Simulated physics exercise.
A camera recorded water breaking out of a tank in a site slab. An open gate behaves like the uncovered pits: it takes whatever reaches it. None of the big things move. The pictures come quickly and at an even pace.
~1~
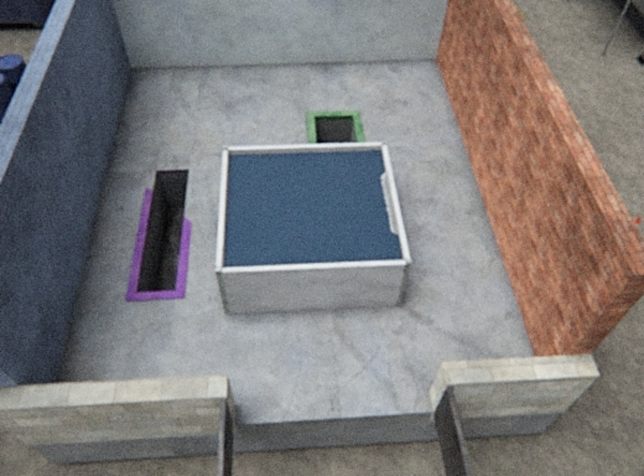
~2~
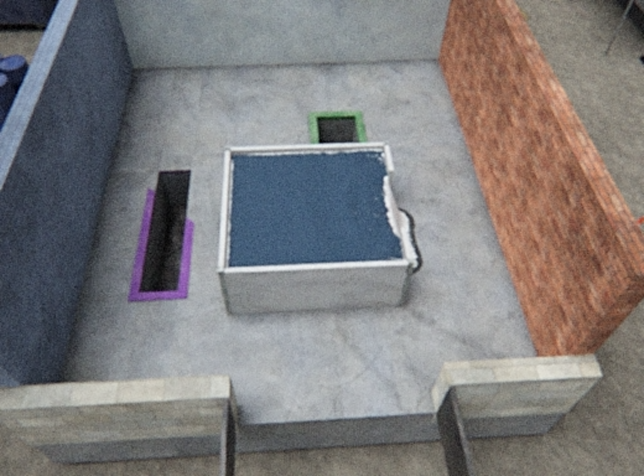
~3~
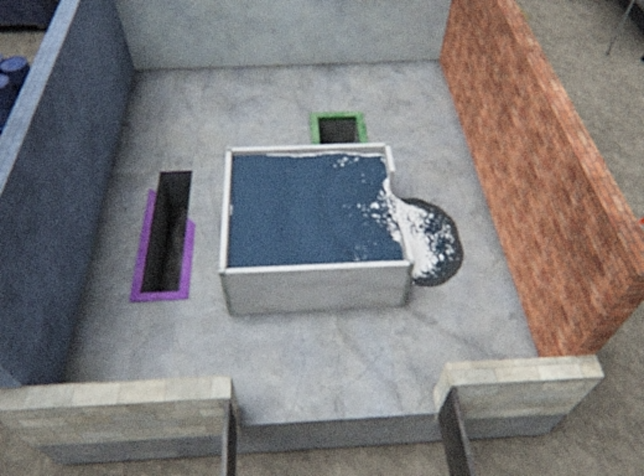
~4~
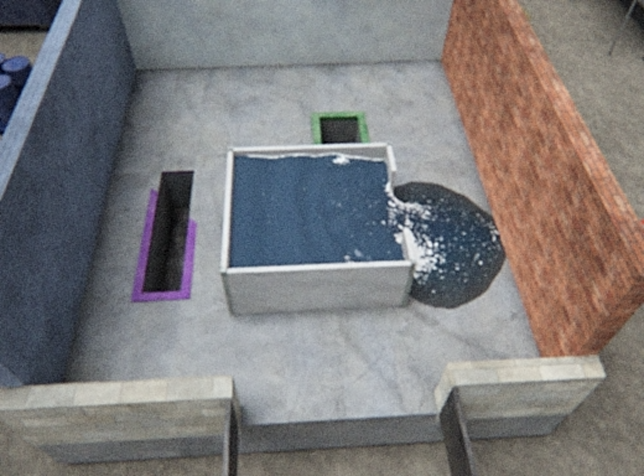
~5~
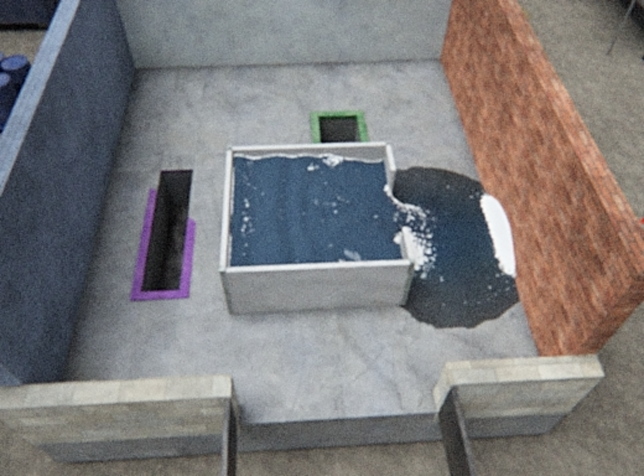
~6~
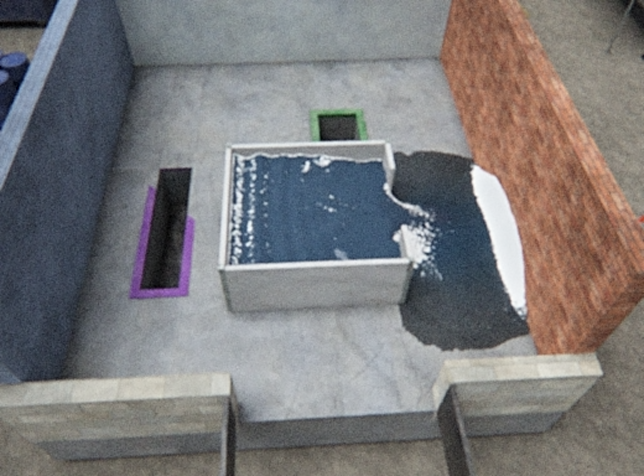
A walled concrete slab, open at the front between two low pale walls, is seen from above by a still camera. A white-rimmed tank of dark blue water sits in the middle, with a purple-edged pit to its left, a green-edged one behind, and a brick wall at right. Water breaks from the tank's right side, foams, spreads across the floor to the brick wall, and widens forward and back along it.
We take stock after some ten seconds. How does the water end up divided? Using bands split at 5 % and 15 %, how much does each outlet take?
At the end, gate: The middle band. Green pit: The bottom band. Purple pit: The top band.
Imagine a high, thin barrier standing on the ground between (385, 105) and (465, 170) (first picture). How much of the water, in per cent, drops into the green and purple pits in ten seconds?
I'd say the green pit takes roughly 12 %, the purple pit roughly 14 %.
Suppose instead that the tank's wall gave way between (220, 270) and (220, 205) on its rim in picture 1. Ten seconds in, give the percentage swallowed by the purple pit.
The purple pit gets 60 per cent.
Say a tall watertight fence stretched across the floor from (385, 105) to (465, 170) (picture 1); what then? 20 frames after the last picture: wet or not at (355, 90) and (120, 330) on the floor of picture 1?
Going by the list, I'd say reached by the flood, then reached by the flood.
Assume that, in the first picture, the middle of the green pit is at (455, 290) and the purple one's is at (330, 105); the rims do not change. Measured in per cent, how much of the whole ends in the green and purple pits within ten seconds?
Of everything, green catches 25 per cent while purple catches 30 per cent.
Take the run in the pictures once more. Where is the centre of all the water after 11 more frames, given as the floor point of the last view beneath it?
About (374, 236) in the last view.
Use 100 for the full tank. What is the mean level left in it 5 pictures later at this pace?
That comes to about 68 per cent.
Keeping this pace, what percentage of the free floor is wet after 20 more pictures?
Some 60 per cent.
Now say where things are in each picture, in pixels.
Still water in the open tank at (309, 205), in the first picture.
Water pours out at (390, 226) and has run to a hidden place, in the second picture.
Water pours out at (390, 229) and has run to (447, 220), in the third picture.
The front is at (498, 231), out from the gap at (392, 230), in the fourth picture.
The front is at (482, 186), out from the gap at (391, 229), in the fifth picture.
The front is at (474, 162), out from the gap at (390, 227), in the sixth picture.
A moment on, water covers 20 % of the floor; the gate 0 %, the green pit 0 %, the purple pit 0 %.
Next, water covers 40 % of the floor; the gate 0 %, the green pit 0 %, the purple pit 0 %.
Then, water covers 60 % of the floor; the gate 2 %, the green pit 1 %, the purple pit 0 %.
Later, water covers 90 % of the floor; the gate 6 %, the green pit 1 %, the purple pit 2 %.
In the end, water covers 90 % of the floor; the gate 11 %, the green pit 2 %, the purple pit 22 %.
